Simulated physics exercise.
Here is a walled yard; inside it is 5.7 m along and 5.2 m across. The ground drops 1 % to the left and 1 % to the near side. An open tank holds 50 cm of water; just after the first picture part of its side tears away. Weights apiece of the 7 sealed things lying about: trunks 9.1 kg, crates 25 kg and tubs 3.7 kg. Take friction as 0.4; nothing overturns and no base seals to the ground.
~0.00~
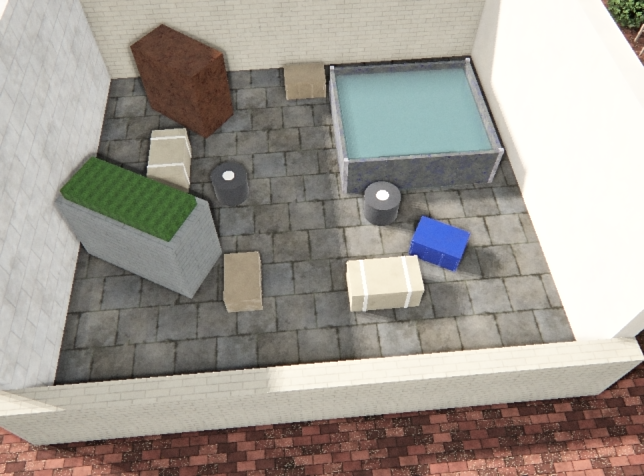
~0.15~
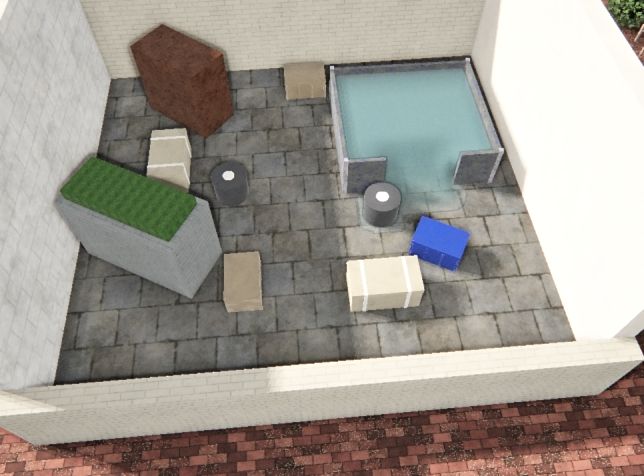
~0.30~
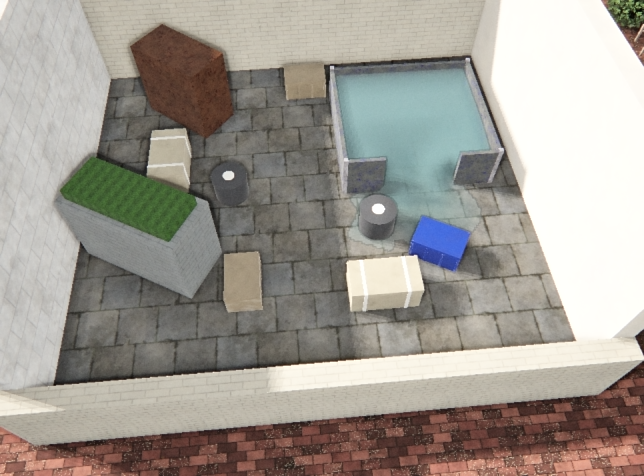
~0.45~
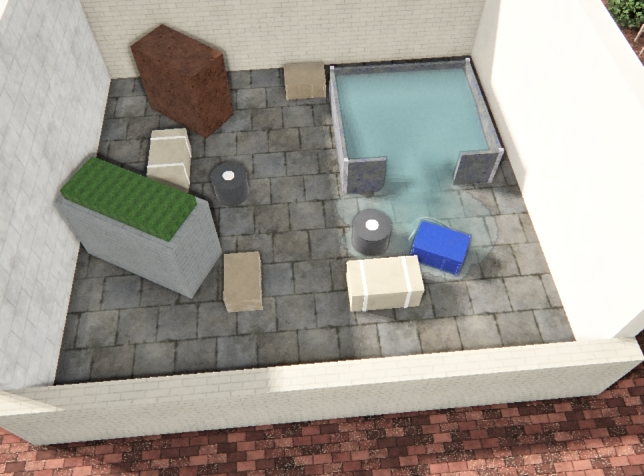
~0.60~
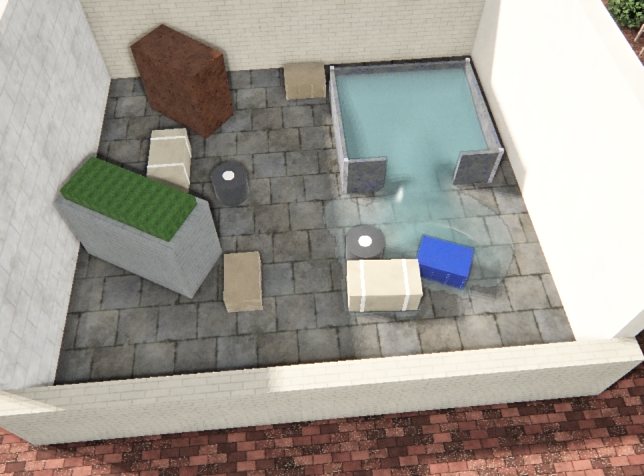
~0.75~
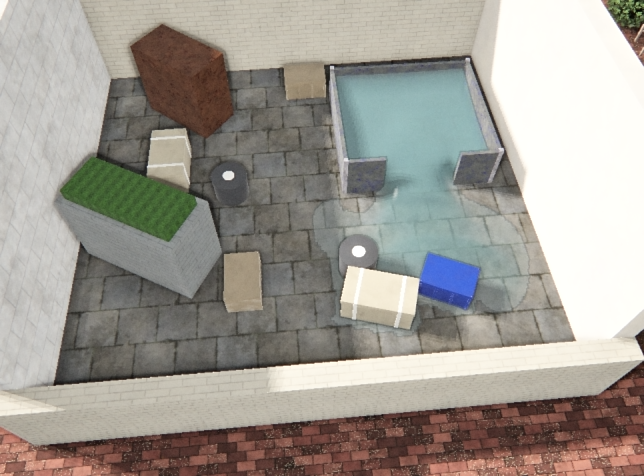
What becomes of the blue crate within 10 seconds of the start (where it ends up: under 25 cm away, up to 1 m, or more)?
The blue crate travels far.
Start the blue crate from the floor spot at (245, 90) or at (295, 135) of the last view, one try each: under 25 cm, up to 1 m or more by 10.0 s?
In that order: It barely shifts; it holds its place.
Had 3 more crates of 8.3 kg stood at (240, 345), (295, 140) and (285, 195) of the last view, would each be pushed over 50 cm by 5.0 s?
In that order: Past it, less, less.
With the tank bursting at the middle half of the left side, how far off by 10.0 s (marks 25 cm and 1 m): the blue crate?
In that case the blue crate holds its place.
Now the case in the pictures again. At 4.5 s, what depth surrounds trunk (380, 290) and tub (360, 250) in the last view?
Roughly 10 and 17 cm.
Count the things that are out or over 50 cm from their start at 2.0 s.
I count 3.
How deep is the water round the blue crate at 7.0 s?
About 20 cm.
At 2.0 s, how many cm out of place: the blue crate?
About 140 cm.
After 2.0 s the blue crate is near (459, 342), 1.4 m from its start, afloat; 2 afloat.
After 4.5 s the blue crate is near (266, 340), 2.4 m from its start, afloat; 3 afloat.
After 7.0 s the blue crate is near (86, 350), 4.1 m from its start, afloat; 3 afloat.
After 10.0 s the blue crate is near (101, 306), 3.9 m from its start, afloat; 3 afloat.
